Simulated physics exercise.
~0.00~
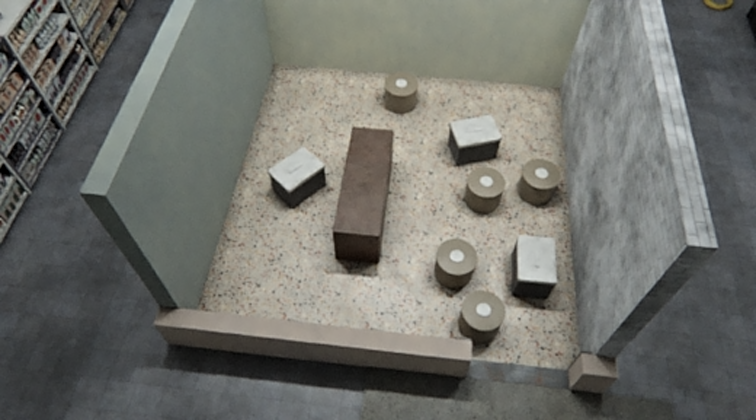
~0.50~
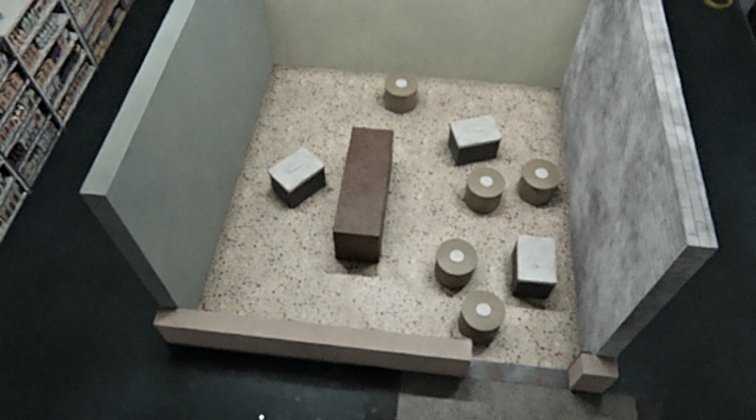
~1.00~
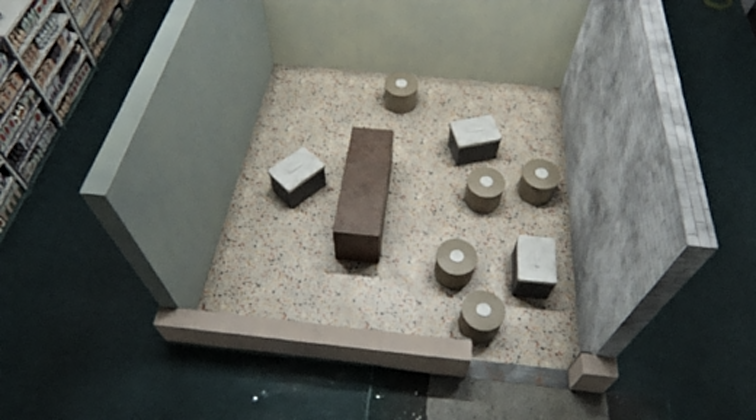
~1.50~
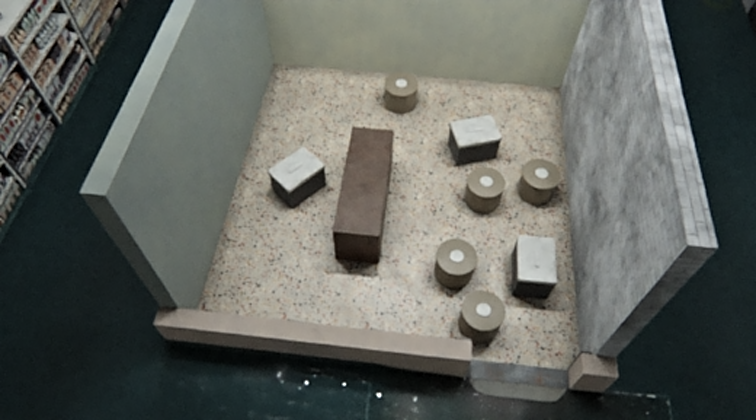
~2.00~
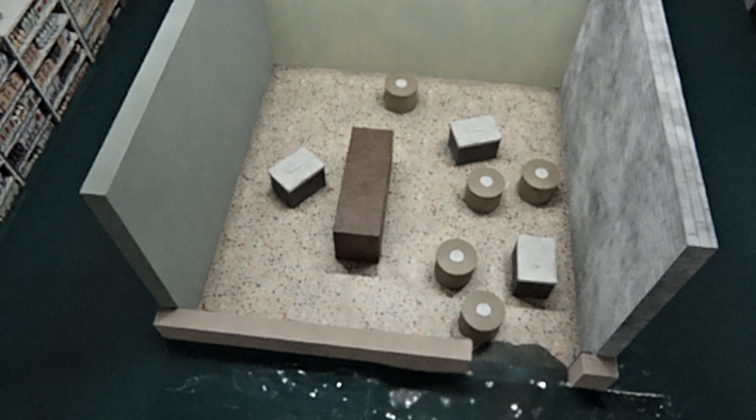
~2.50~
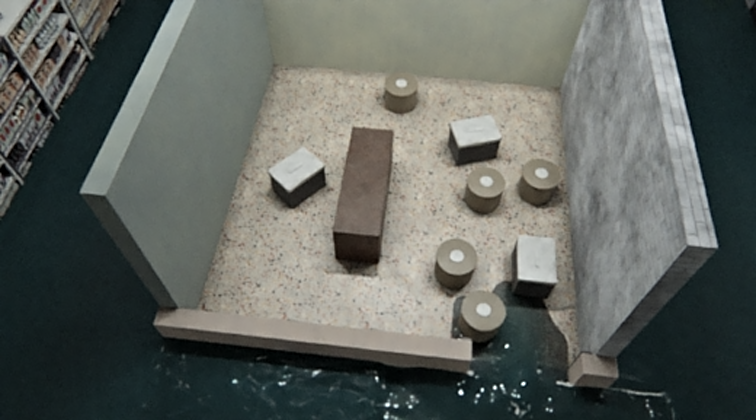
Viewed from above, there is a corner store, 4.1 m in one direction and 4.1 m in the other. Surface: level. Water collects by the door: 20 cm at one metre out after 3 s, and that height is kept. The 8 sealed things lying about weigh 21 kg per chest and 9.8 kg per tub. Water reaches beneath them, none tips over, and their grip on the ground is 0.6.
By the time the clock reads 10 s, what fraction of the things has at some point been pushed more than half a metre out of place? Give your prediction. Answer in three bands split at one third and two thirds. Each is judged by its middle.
Two thirds or more.
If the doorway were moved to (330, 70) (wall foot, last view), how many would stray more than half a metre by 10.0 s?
The count would be 2.
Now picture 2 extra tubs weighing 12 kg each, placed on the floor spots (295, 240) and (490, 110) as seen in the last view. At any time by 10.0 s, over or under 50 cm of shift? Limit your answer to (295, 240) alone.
Answer: Smaller.
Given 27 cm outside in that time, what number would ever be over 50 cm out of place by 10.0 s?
Result: 7.
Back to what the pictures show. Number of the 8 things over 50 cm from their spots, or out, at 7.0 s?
4.
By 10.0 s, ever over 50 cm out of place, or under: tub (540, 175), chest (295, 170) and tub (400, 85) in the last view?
In turn: Above the mark, below the mark, above the mark.
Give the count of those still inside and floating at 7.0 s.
The count is 1.
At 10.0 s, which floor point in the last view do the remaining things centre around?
It sits at about (434, 155).
After 3.5 s 0 of 8 are over 50 cm from their spots; 0 afloat.
After 4.5 s 2 of 8 are over 50 cm from their spots; 0 afloat.
After 7.0 s 4 of 8 are over 50 cm from their spots; 1 afloat.
After 10.0 s 7 of 8 are over 50 cm from their spots, and 7 have been at some point; 6 afloat.
